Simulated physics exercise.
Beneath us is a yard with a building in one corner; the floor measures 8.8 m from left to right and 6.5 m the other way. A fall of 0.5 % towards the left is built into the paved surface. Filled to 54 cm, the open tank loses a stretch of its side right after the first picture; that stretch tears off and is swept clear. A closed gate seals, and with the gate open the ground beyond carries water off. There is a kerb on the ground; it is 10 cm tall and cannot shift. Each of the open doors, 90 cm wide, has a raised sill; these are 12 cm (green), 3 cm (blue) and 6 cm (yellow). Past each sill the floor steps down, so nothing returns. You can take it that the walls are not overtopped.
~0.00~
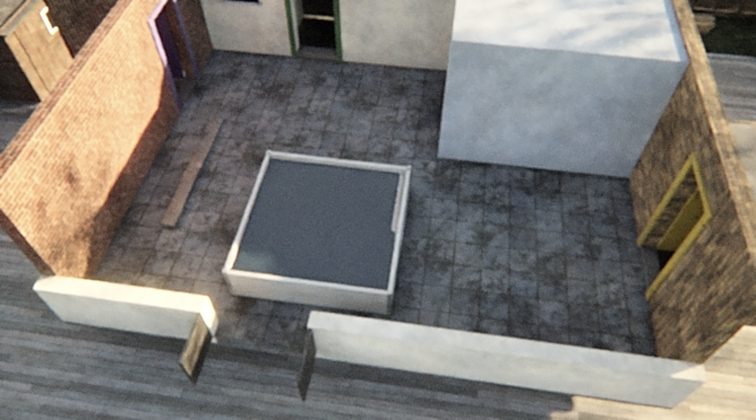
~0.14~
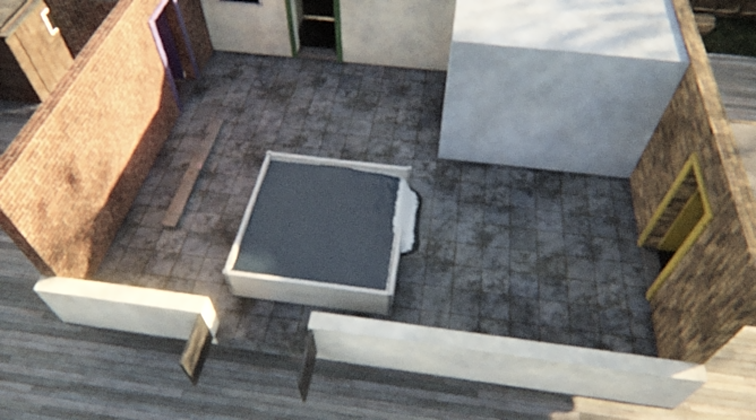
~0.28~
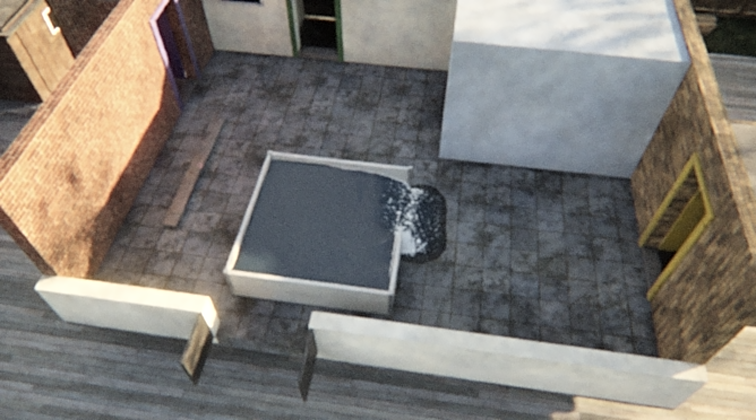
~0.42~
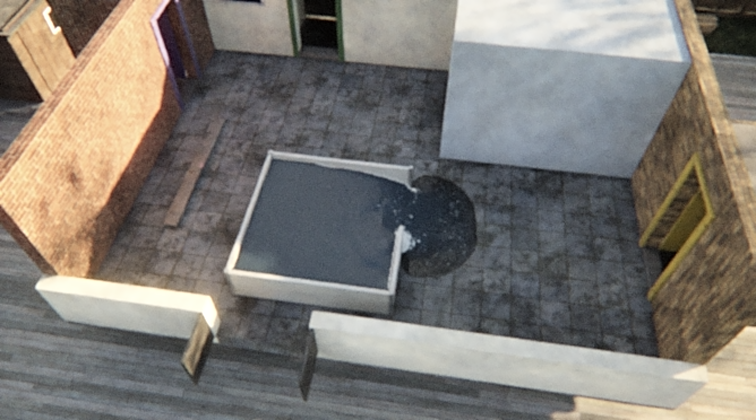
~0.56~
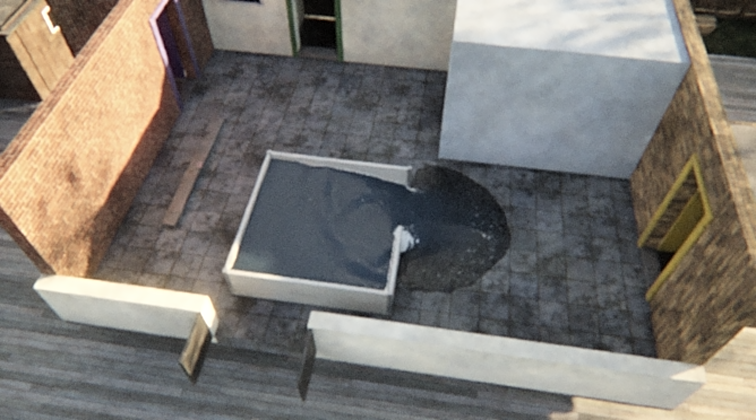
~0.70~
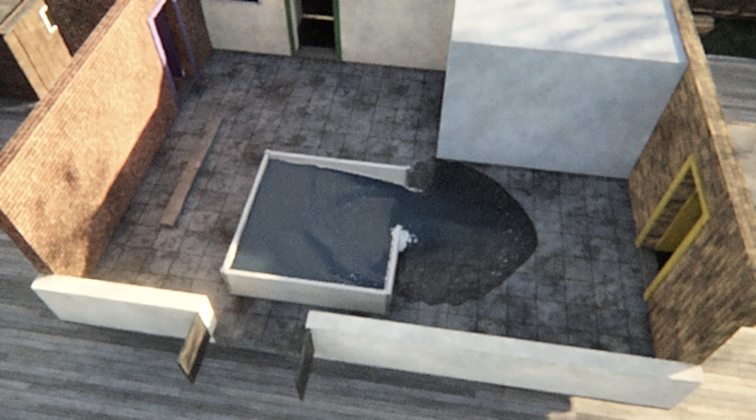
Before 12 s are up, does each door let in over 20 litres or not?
Within that time: Green door - not over; blue door - not over; yellow door - over.
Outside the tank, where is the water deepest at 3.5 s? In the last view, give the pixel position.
Roughly pixel (585, 200).
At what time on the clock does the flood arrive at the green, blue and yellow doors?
Arrival: Green not in the 12 s, blue not within the 12 s, yellow 1.4 s.
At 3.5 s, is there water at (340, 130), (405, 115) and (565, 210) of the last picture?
Going through the three points: Not yet touched, then not yet touched, then awash.
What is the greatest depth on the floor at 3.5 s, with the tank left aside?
It tops out at some 29 cm.
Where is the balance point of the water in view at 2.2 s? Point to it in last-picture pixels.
At roughly (386, 234).
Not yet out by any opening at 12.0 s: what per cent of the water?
I'd put it at some 86 percent still there.
After 1.4 s water covers 25 % of the floor and is deepest (31 cm) near (409, 211); green door not reached, blue door not reached, yellow door 4 cm at the sill, 0 L in.
After 2.2 s water covers 30 % of the floor and is deepest (36 cm) near (625, 197); green door not reached, blue door not reached, yellow door 15 cm at the sill, 28 L in.
After 3.5 s water covers 30 % of the floor and is deepest (29 cm) near (585, 200); green door not reached, blue door not reached, yellow door 18 cm at the sill, 118 L in.
After 7.0 s water covers 40 % of the floor and is deepest (19 cm) near (394, 312); green door not reached, blue door not reached, yellow door 16 cm at the sill, 227 L in.
After 12.0 s water covers 70 % of the floor and is deepest (13 cm) near (614, 376); green door not reached, blue door not reached, yellow door 10 cm at the sill, 320 L in.
